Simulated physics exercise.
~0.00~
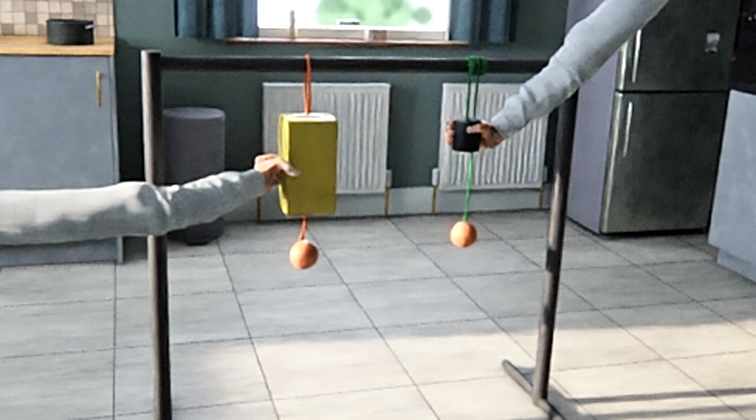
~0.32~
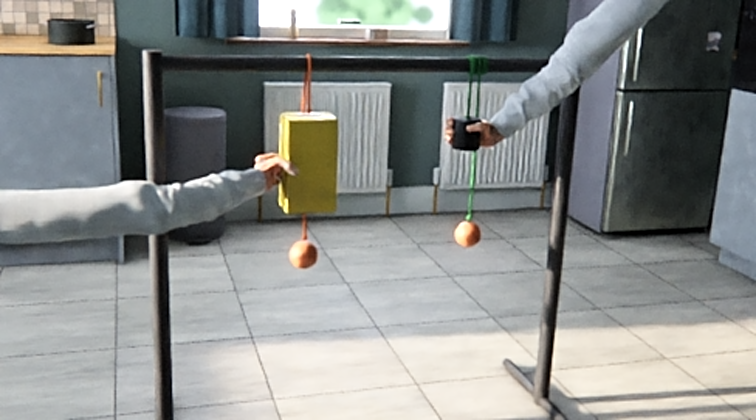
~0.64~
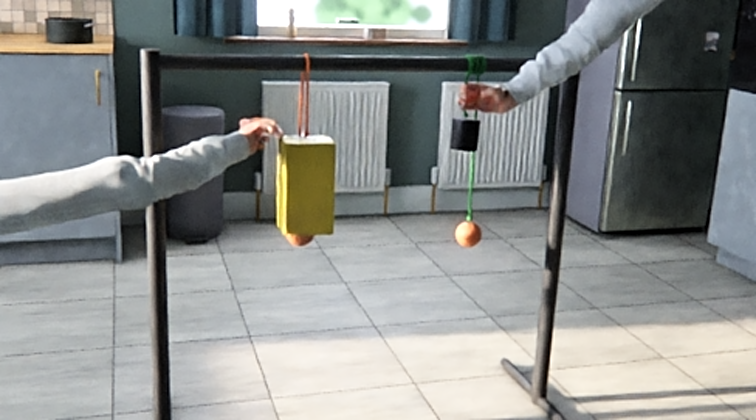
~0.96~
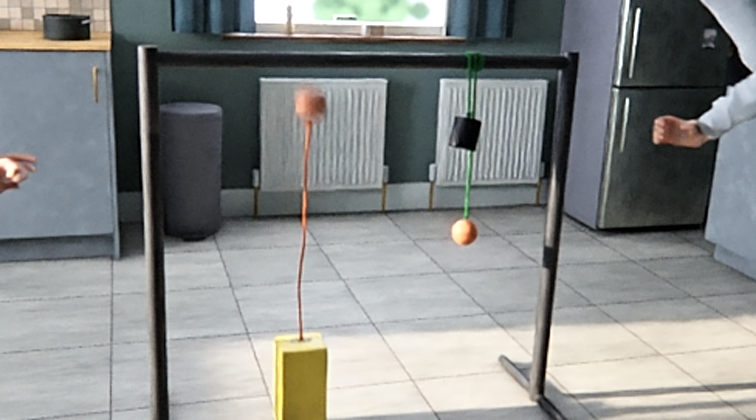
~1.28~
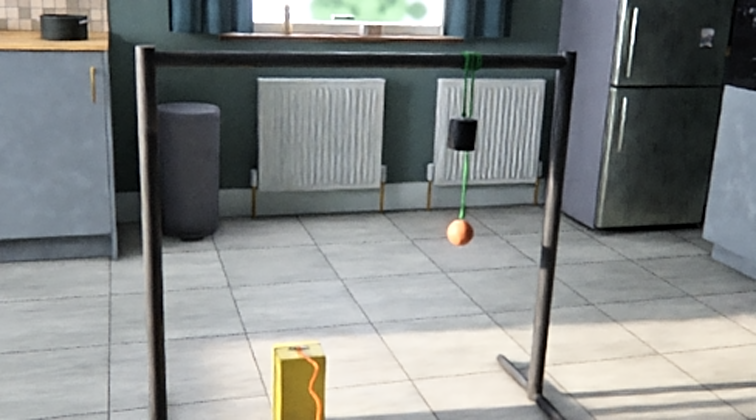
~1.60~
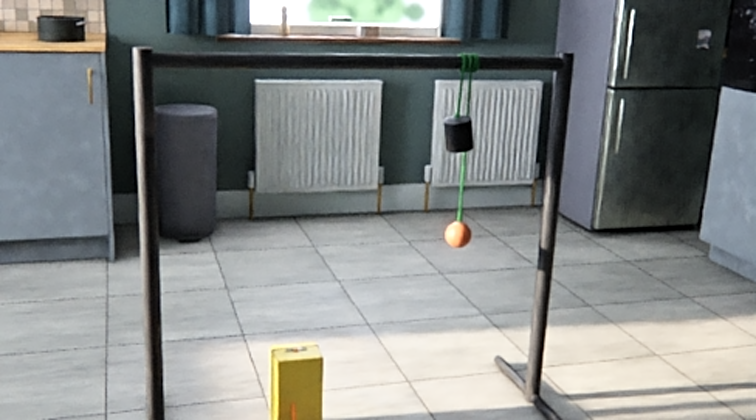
The footage shows two hands holding a yellow case and a small black object, each strung with an orange ball from a dark bar. Both hands let go and withdraw; the yellow case drops to the floor as its ball rises, while the black object stays hanging on its green cord.
